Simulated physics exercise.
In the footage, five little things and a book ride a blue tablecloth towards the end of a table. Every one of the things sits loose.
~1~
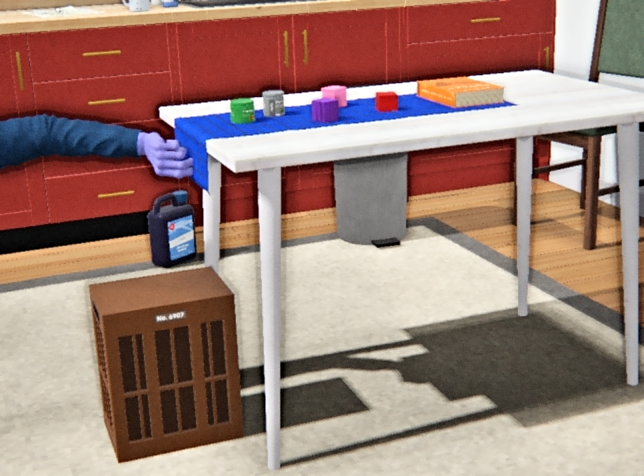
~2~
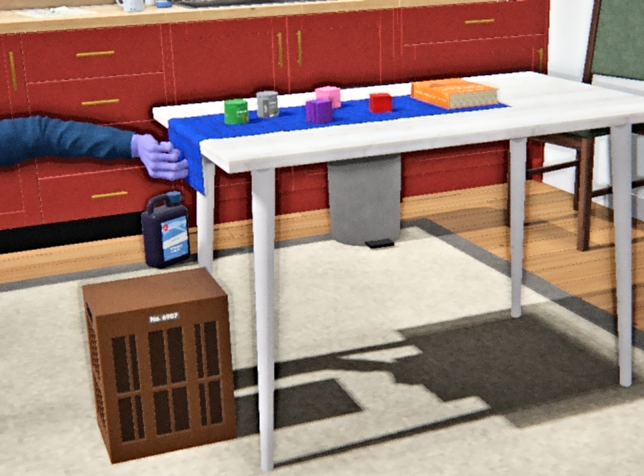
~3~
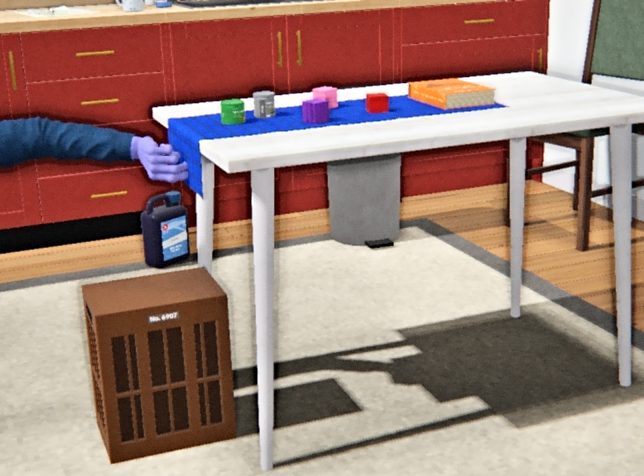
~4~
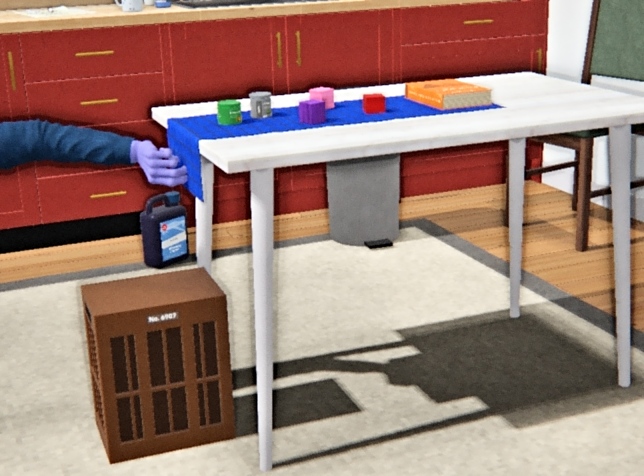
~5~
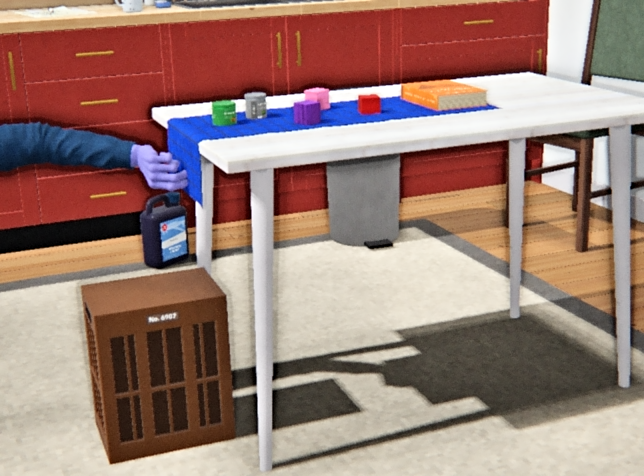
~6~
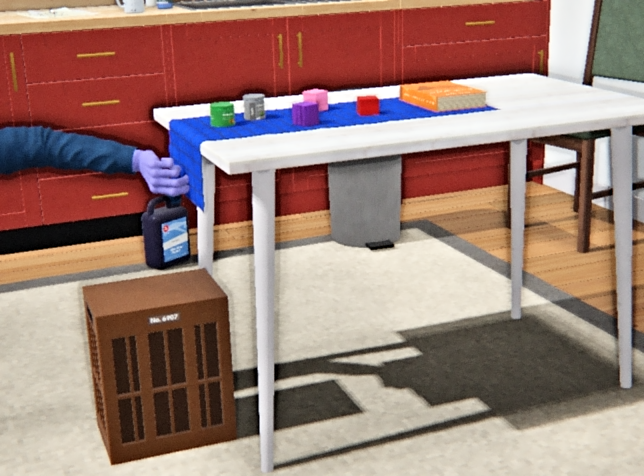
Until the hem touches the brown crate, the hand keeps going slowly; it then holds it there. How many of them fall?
Exactly two drop.
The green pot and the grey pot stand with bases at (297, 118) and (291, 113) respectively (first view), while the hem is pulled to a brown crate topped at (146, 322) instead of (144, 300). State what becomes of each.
So the green pot leaves, and the grey pot leaves.
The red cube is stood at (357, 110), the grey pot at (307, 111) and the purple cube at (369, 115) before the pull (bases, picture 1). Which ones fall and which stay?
Red cube: Still on; grey pot: Still on; purple cube: Still on.
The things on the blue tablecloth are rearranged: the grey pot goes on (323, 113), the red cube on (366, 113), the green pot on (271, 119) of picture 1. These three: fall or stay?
I'd say the grey pot hangs on, the red cube hangs on, and the green pot takes a fall.
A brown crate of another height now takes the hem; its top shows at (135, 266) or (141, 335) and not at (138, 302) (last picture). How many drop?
The first gives 1, the second 3.
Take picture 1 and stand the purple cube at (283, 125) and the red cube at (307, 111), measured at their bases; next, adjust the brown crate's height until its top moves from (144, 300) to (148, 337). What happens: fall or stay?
The purple cube goes over; the red cube drops off.
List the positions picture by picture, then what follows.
The first frame shows hem (210, 195); green pot (242, 101); grey pot (273, 92); purple cube (325, 100); pink cube (334, 88); red cube (387, 93); top of the crate (144, 300).
The second frame shows hem (205, 196); green pot (236, 102).
The third frame shows hem (203, 199); grey pot (264, 93).
The fourth frame shows hem (204, 203); purple cube (312, 101); top of the crate (136, 301).
The fifth frame shows hem (203, 208); pink cube (317, 90).
The sixth frame shows hem (204, 213); green pot (222, 104); grey pot (254, 96); purple cube (305, 103); pink cube (315, 91); red cube (368, 97).
Soon after, hem near (190, 253); green pot gone.
After that, hem on the crate; green pot and grey pot gone.
In the end, hem on the crate; green pot and grey pot gone. It carries off two.
